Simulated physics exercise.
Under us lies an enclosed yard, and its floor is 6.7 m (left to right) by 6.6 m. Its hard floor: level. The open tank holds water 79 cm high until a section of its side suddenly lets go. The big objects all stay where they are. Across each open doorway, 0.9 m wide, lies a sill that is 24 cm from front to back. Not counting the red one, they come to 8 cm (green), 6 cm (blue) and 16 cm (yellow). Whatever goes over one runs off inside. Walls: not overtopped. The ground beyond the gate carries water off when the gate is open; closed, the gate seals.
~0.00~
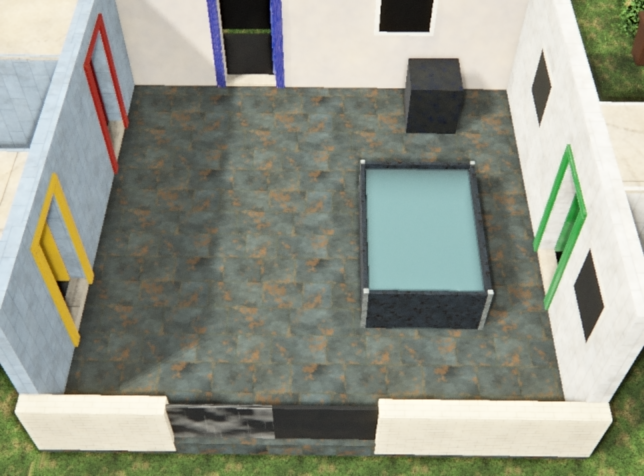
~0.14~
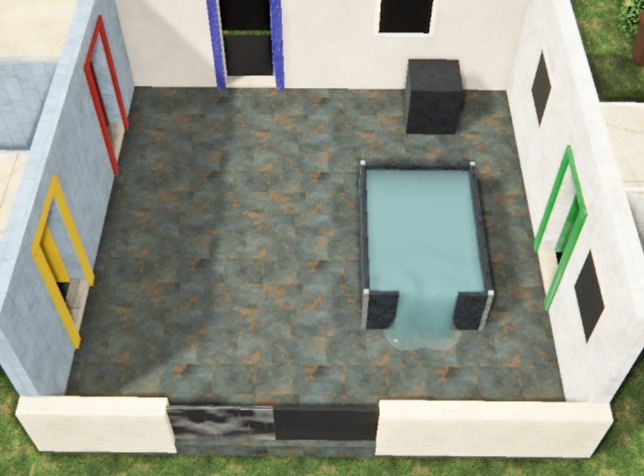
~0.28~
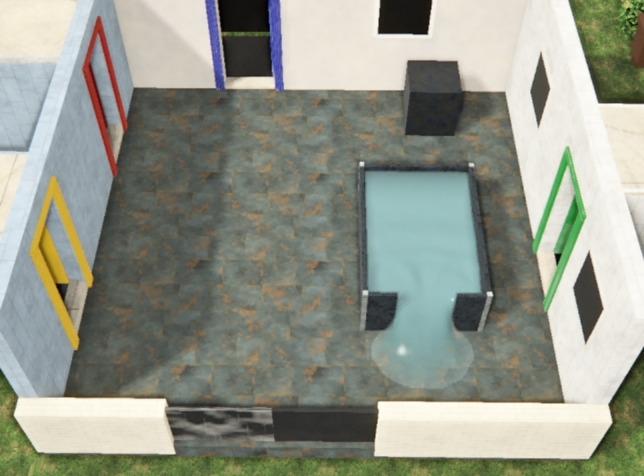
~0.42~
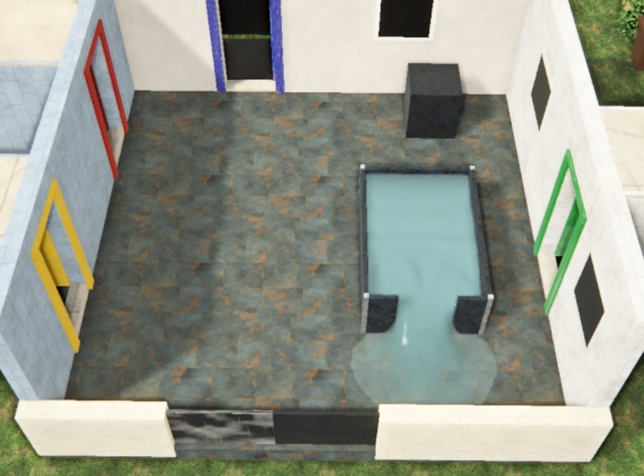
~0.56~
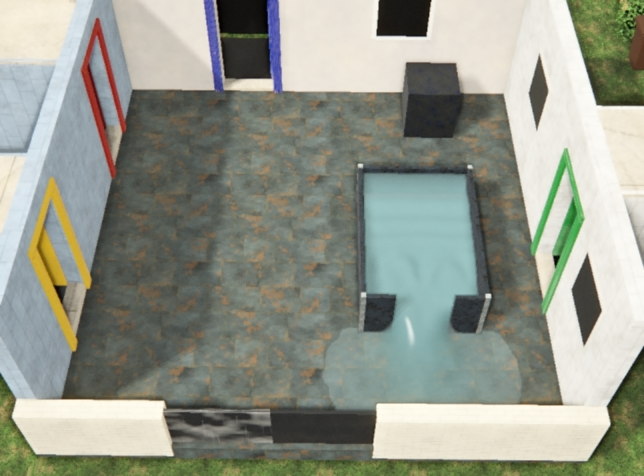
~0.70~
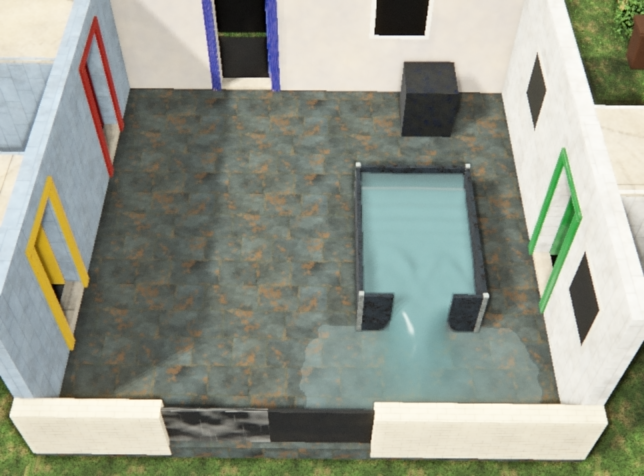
An enclosed yard with a mottled grey-green hard floor is seen from high above its low cream front wall, with the view almost steady. A red and a yellow doorway stand at left, a blue one at the back, a green one at right, and a dark block sits behind an open, dark-walled tank. The tank's near side opens in the middle, and pale blue water pours through the gap, fanning across the floor toward the front wall and spreading sideways.
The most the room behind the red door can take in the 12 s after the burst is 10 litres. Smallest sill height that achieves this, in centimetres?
7.5 cm.
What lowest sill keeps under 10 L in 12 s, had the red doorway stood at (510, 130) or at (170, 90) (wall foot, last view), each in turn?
Roughly 14.5 cm, then roughly 9.5 cm.
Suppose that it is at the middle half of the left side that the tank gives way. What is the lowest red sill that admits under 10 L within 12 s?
At least roughly 15 centimetres tall.
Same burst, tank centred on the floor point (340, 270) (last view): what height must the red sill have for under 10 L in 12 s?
Then roughly 6.5 cm.
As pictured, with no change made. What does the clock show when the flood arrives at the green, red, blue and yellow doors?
Green at 2.0 seconds, red at 4.0 seconds, blue at 6.0 seconds, yellow at 2.6 seconds.
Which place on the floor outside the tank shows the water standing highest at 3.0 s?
Check close to (551, 434).
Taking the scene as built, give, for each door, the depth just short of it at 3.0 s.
Lab note, cm: Green 7; red 0; blue 0; yellow 17.
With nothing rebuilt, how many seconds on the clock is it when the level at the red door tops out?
Near 10.0 seconds.
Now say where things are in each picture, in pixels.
In the first frame, still water, 79 cm deep, in the open tank at (422, 227); the red door at (108, 103) is dry.
In the second frame, the front is at (399, 346), 0.3 m from the gap at (424, 316); 0.2 m2 of floor is wet, 79 cm left at the back.
In the third frame, the gap is at (423, 318), the front 0.9 m out at (405, 382); the back of the open tank holds 79 cm.
In the fourth frame, the gap is at (423, 321), the front 1.5 m out at a hidden place; the back of the open tank holds 79 cm.
In the fifth frame, the gap is at (421, 320), the front 1.6 m out at a hidden place; the back of the open tank holds 76 cm.
In the sixth frame, the front is at a hidden place, 1.8 m from the gap at (419, 319); 4.0 m2 of floor is wet, 68 cm left at the back; 5.2 m in a straight line remain to the red door at (104, 106).
After 1.4 s water covers 15 % of the floor, deepest (54 cm) near (565, 434); it has not reached the red door.
After 3.0 s water covers 45 % of the floor, deepest (34 cm) near (551, 434); it has not reached the red door.
After 12.0 s water covers 100 % of the floor, deepest (10 cm) near (102, 215); 9 cm at the red door, 0 litres in over its 18 cm sill.
At the red door as built, the water arrived by 4.1 s and peaked near 11 cm at 10.0 s.
With a sill of 6 cm, 20 litres would have come in within the 12 s; with 9.5 cm, 2 litres. So under 10 litres takes about 7.5 cm.
